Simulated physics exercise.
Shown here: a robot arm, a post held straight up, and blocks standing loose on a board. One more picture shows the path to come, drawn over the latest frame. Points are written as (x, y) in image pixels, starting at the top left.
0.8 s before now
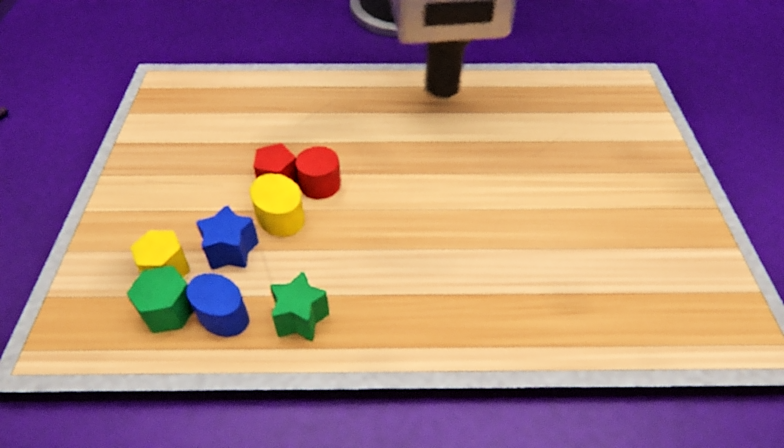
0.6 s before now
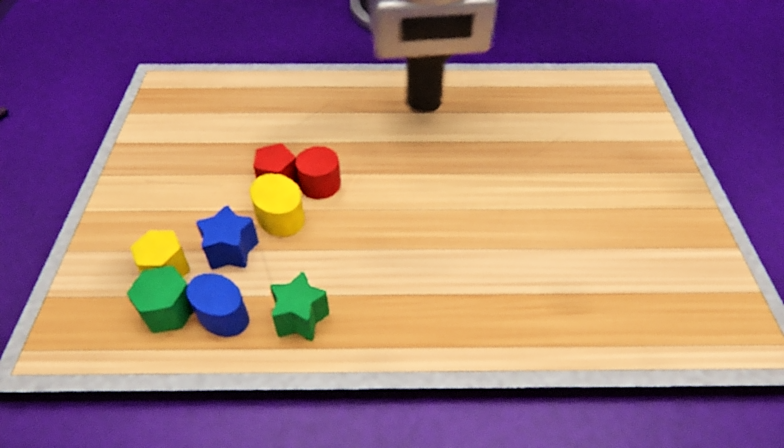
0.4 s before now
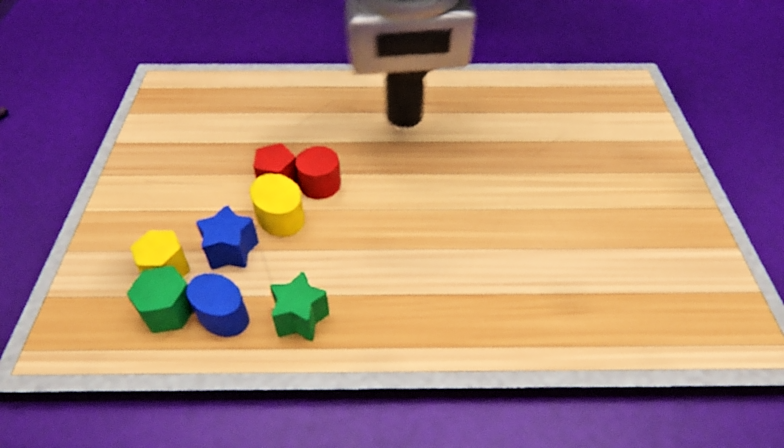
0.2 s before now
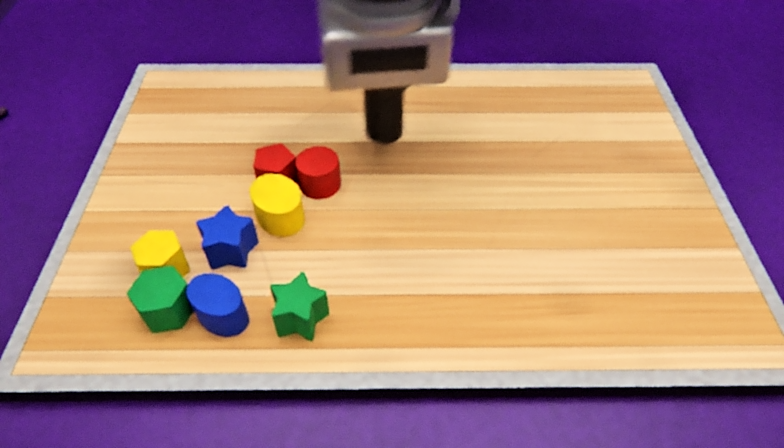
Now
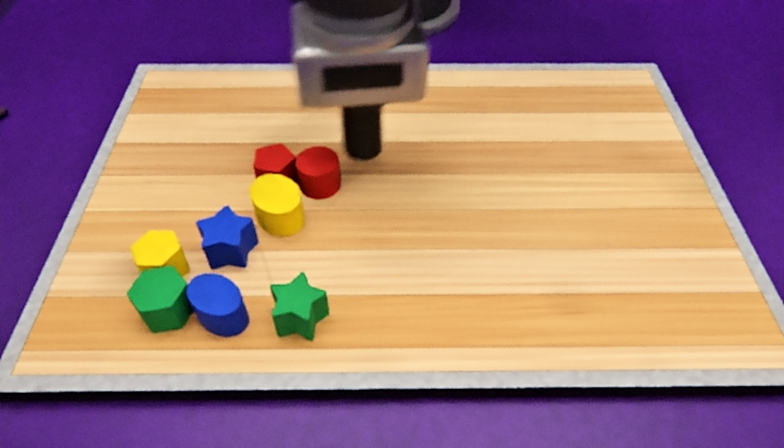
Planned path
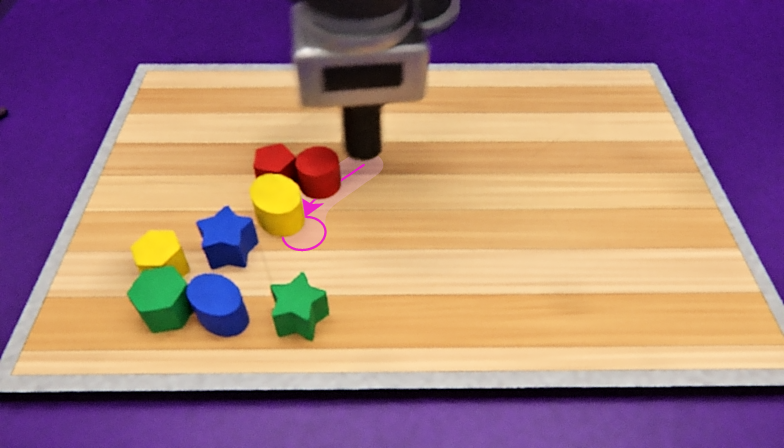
Robot arm with a dark upright post gliding left and nearer over a wooden board, the colourful blocks all staying still.
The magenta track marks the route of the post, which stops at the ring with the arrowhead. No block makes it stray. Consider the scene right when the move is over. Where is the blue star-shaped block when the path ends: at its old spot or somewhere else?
It leaves its spot.
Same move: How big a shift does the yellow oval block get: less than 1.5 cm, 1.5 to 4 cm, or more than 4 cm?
It moves quite far, over 4 cm.
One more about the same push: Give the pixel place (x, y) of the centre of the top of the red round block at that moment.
It is going to be at (260, 182).
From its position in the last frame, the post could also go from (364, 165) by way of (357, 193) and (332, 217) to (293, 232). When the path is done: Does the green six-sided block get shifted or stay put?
At the end of the path, the green six-sided block remains in its old spot.
The drawn path runs from (364, 165) over (337, 183) and (311, 204) to (304, 233).
What follows on the original path. One third of the way, post at (335, 166); red pentagonal block at (261, 156); yellow oval block at (264, 198), turned 20° anticlockwise; red round block at (293, 171).
Two thirds of the way, post at (307, 188); blue star-shaped block at (205, 244), turned 15° anticlockwise; red pentagonal block at (251, 154), turned 20° clockwise; yellow oval block at (229, 210), turned 50° anticlockwise; red round block at (262, 181).
At the end, post at (301, 216); green six-sided block not moved; blue star-shaped block at (203, 246), turned 20° anticlockwise; red pentagonal block at (251, 154), turned 20° clockwise; yellow oval block at (225, 211), turned 55° anticlockwise; red round block at (260, 182).
